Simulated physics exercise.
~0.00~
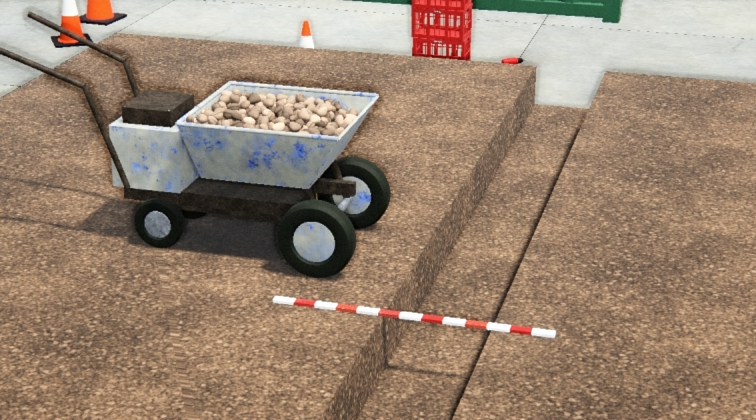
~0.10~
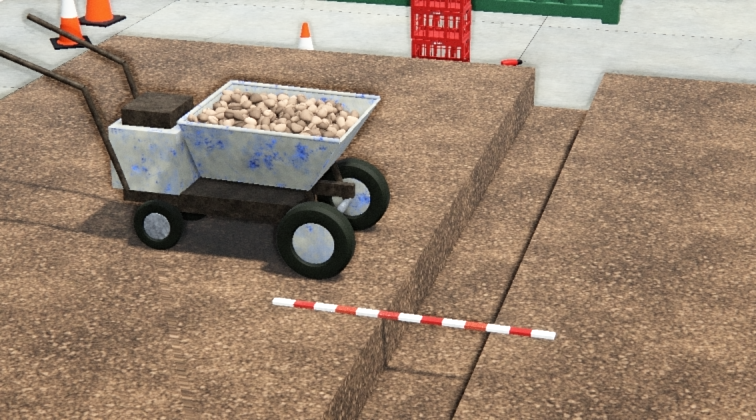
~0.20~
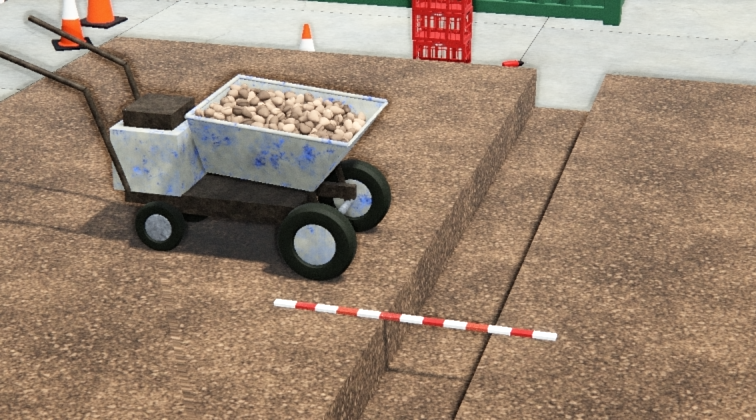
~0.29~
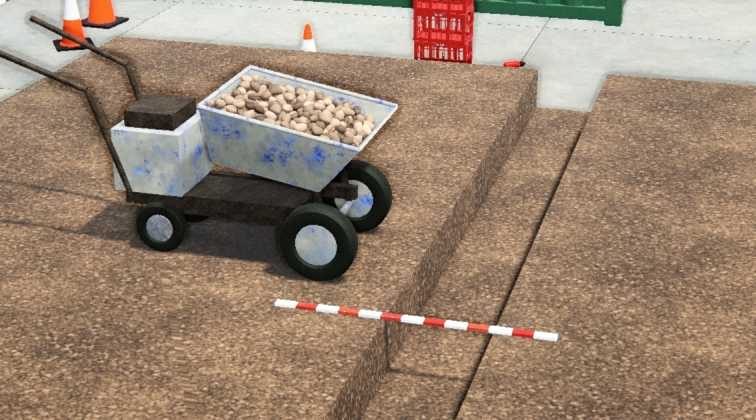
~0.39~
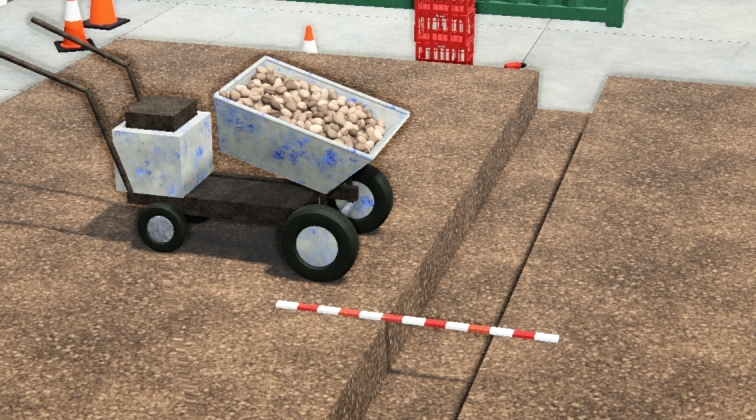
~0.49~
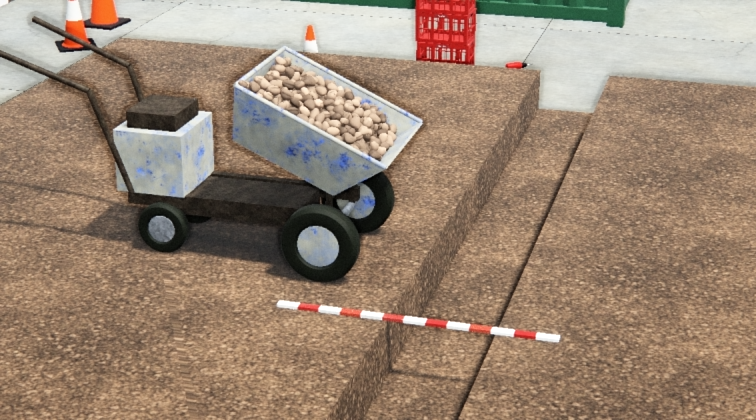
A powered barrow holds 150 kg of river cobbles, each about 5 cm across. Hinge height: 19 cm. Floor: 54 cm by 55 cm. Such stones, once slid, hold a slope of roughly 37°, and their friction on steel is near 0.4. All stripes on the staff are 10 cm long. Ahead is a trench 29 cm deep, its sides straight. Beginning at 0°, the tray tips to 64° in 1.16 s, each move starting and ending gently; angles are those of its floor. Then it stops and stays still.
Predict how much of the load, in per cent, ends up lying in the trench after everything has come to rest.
Roughly 71 per cent of it.
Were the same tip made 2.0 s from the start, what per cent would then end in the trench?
70 per cent.
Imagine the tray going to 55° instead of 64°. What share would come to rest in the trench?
It comes out at about 40 percent.
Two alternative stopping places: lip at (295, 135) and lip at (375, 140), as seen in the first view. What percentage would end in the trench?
Estimates: 70 % then 45 %.
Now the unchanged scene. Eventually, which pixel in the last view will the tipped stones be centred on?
Look at roughly (481, 314).
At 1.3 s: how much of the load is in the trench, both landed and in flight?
Roughly 25% by that time.
After 0.9 s the floor is at 54°; 100 % in the tray; the foremost stones are at (431, 181).
After 1.3 s the floor is at 64°; 74 % in the tray, 26 % in the trench; the foremost stones are at (512, 296).
After 1.6 s the floor is at 64°; 49 % in the tray, 47 % in the trench, 4 % past the trench; the foremost stones are at (591, 274).
After 3.6 s the floor is at 64°; 25 % in the tray, 71 % in the trench, 4 % past the trench; the foremost stones are at (643, 281).
